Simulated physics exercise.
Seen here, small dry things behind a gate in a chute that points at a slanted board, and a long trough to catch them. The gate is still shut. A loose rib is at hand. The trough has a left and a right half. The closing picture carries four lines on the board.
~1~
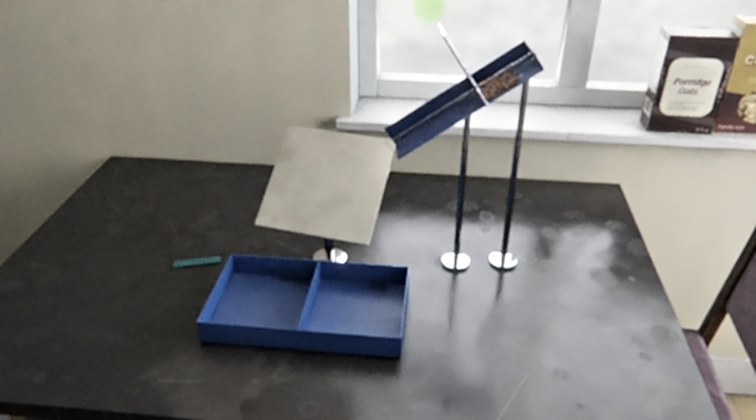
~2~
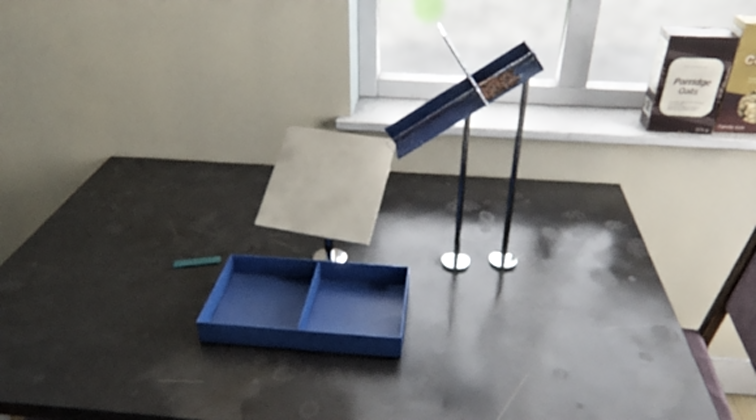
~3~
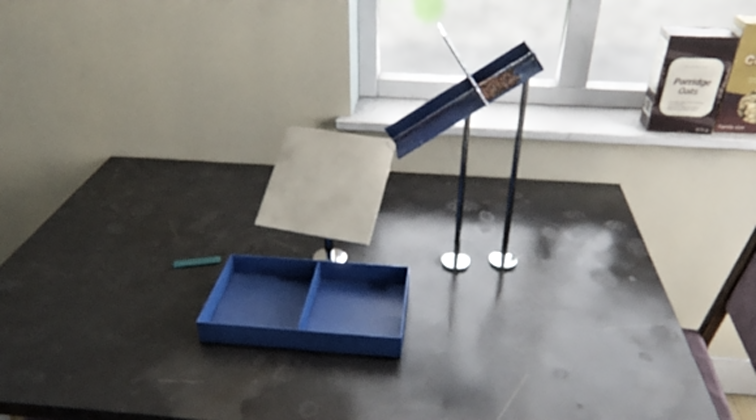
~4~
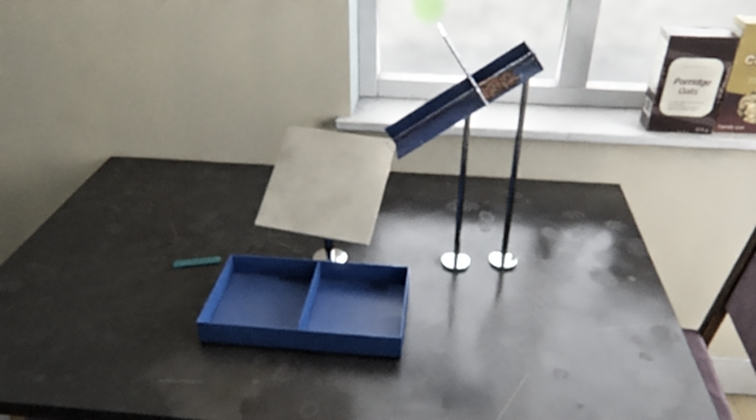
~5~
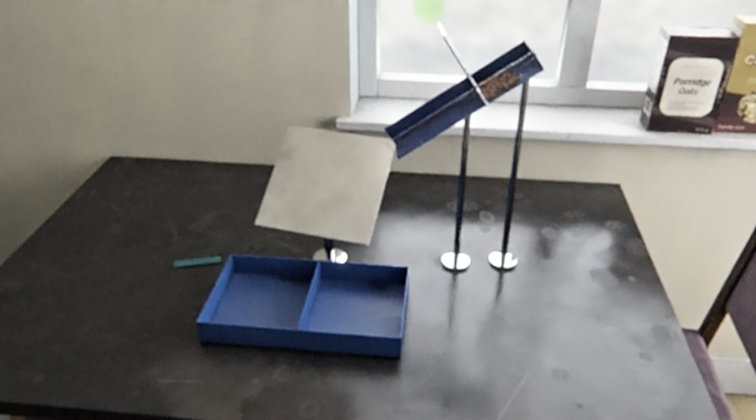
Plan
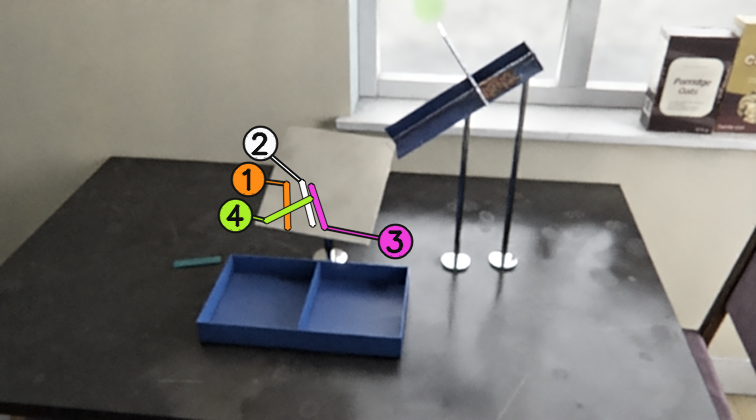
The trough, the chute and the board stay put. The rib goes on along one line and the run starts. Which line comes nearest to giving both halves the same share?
2.
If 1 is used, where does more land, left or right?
Left.
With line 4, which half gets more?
Left.
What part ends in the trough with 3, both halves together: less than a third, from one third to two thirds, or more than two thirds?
More than two thirds.
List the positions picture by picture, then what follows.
The first picture shows load behind the gate at (491, 85), cereal balls; lip of the chute at (397, 152), sloping gently.
The second picture shows middle of the board at (326, 182), tilted fairly steeply; middle of its low edge at (310, 234); of its high edge at (342, 133).
The third picture shows front corners of the trough at (197, 322) and (401, 338); front end of its middle wall at (297, 329).
The fourth picture shows middle of the load at (491, 85); lip at (397, 152).
The fifth picture shows middle of the load at (491, 85); lip at (397, 152).
On the marked copy, line 1 from (286, 184) to (287, 227); line 2 from (302, 182) to (312, 224); line 3 from (311, 186) to (324, 227); line 4 from (310, 198) to (266, 220).
If 1 is chosen, of what is caught, nearly all in the left half, a small part in the right.
If 2 is chosen, of what is caught, about half in the left half, about half in the right.
If 3 is chosen, of what is caught, a small part in the left half, nearly all in the right.
If 4 is chosen, of what is caught, nearly all in the left half, a small part in the right.
